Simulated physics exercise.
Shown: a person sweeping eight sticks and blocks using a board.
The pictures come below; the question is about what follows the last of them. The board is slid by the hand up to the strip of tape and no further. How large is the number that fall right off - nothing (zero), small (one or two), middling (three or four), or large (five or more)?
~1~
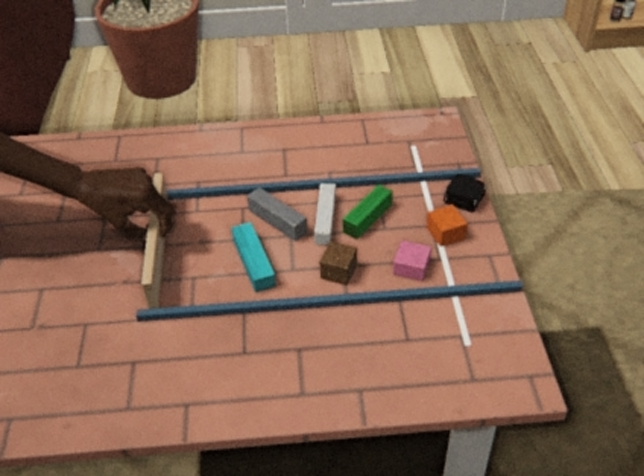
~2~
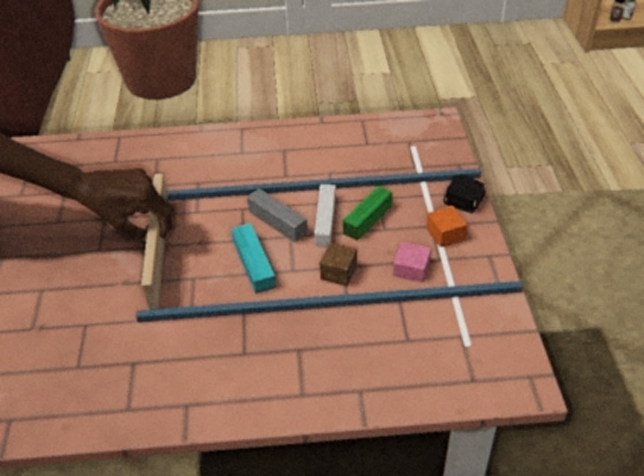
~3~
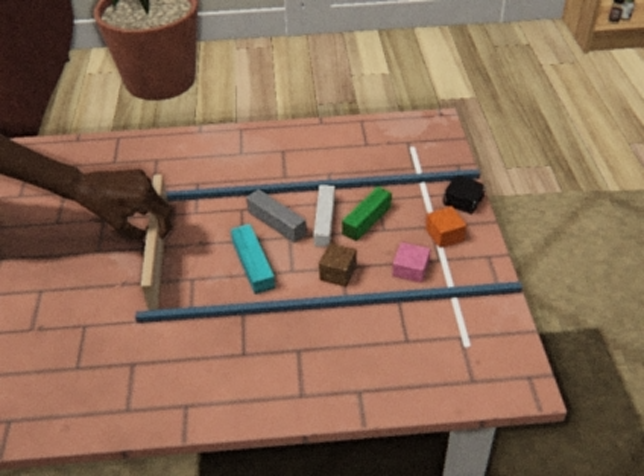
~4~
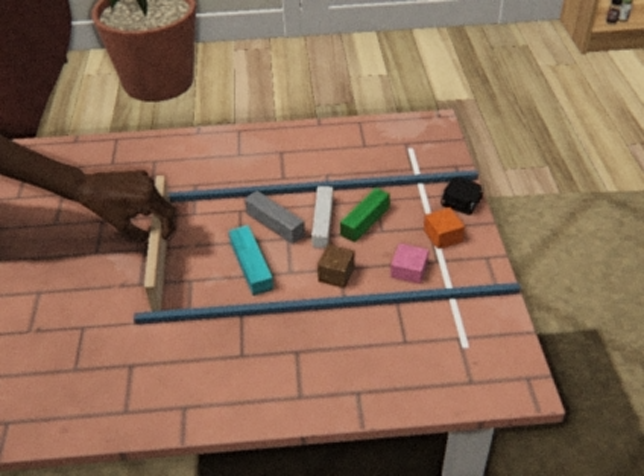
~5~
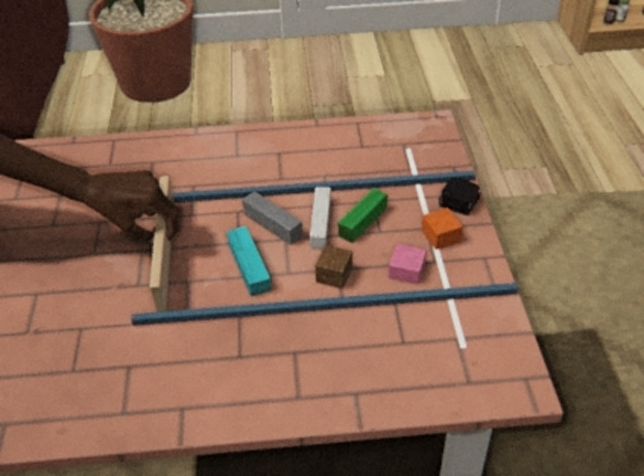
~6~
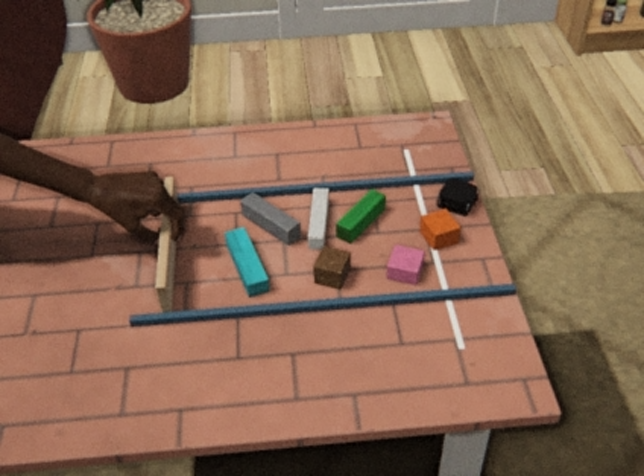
Small - one or two.
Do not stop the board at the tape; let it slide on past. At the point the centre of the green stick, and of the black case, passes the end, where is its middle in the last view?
About (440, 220), and about (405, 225) for the other.
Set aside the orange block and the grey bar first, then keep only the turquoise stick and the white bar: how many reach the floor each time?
The first count is 0 and the second is 0.
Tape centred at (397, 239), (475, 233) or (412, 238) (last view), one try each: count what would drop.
Floor tally per try: 0 / 7 / 1.
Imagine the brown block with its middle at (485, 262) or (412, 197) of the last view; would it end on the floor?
Stays put; goes off the edge.
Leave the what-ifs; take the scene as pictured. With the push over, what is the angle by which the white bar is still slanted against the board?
About 25 degrees.
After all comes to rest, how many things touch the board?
In contact: 2.
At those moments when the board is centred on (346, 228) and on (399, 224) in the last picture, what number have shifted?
The first number is 6, the next one 8.
Soon after, none off yet; black case at rest near (458, 197); orange block at rest near (440, 230); pink block at rest near (406, 265).
Then, none off yet; black case at rest near (458, 197); orange block at rest near (440, 230); pink block moved about its own width near (424, 261).
At rest, the number that fall off is one or two; fallen, orange block and black case.
